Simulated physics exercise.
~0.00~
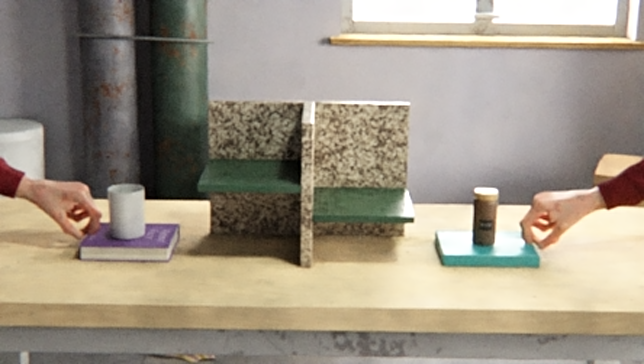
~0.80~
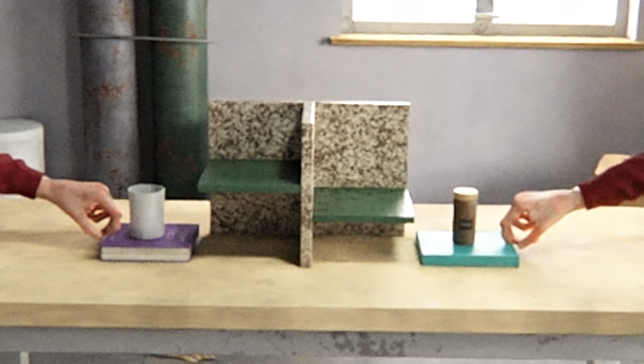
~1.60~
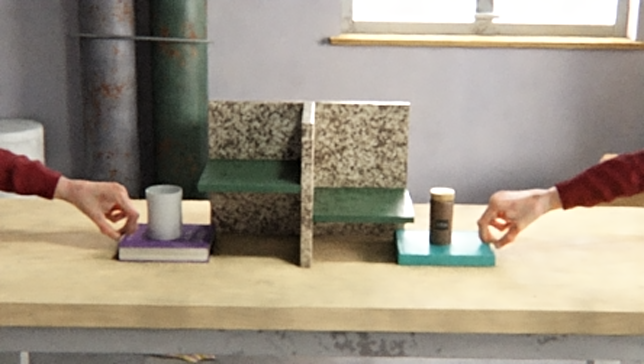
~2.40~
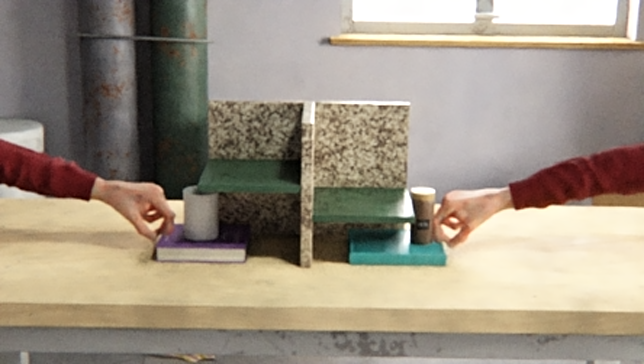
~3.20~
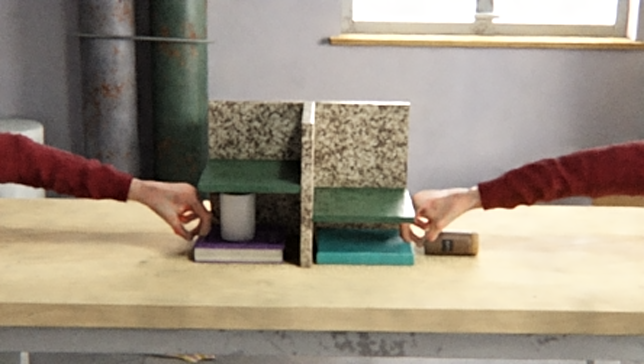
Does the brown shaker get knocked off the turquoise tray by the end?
Yes, the shelf on the right catches the brown shaker and it ends up on its side off the tray. The white beaker rides in under the left shelf untouched.
Two hands slid a purple book carrying a white beaker and a turquoise tray carrying a brown shaker inward beneath low green shelves. The beaker passed under upright, but the shaker met the right shelf and ended up lying on its side on the table.
